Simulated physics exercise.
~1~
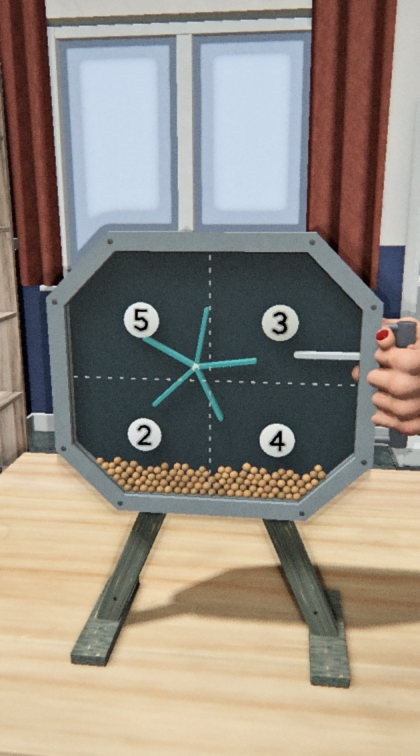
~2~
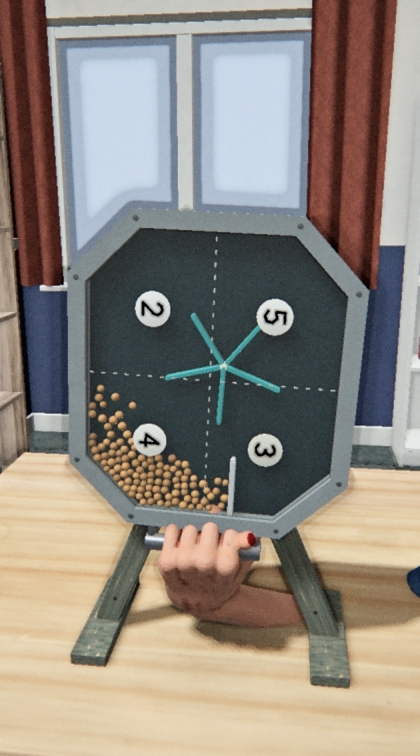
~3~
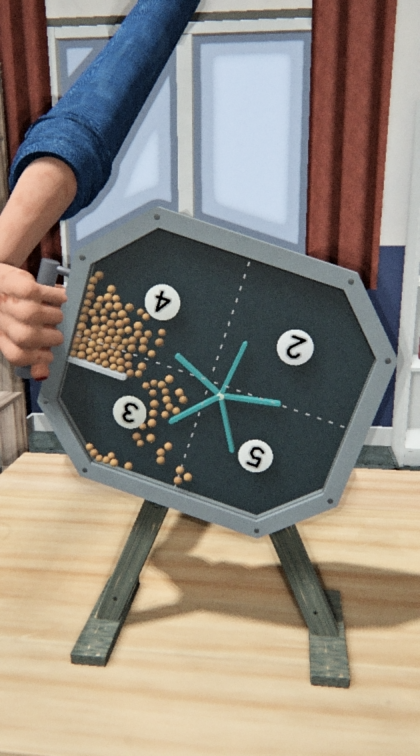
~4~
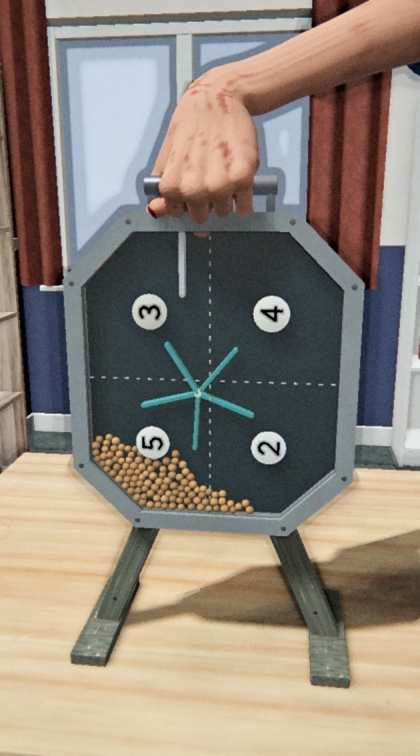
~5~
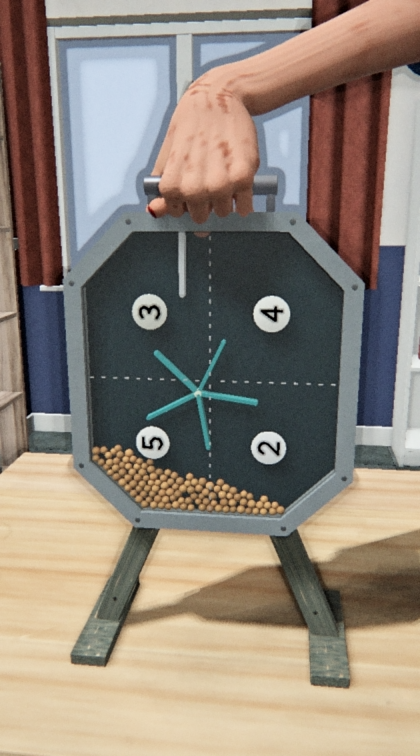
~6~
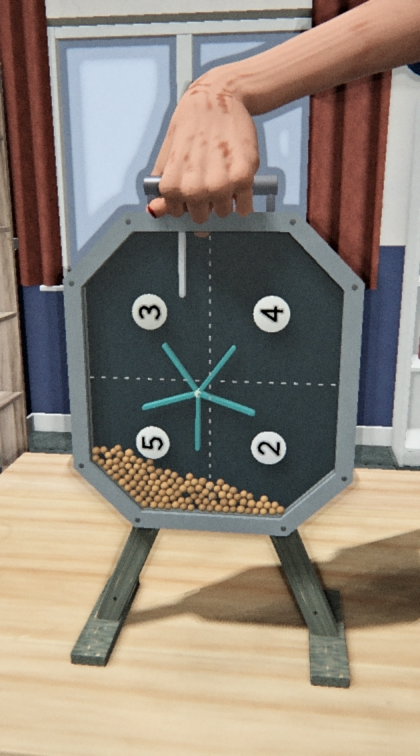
Hand turning an octagonal box clockwise, tumbling wooden beads past a spinning teal star until they settle mostly at lower left.
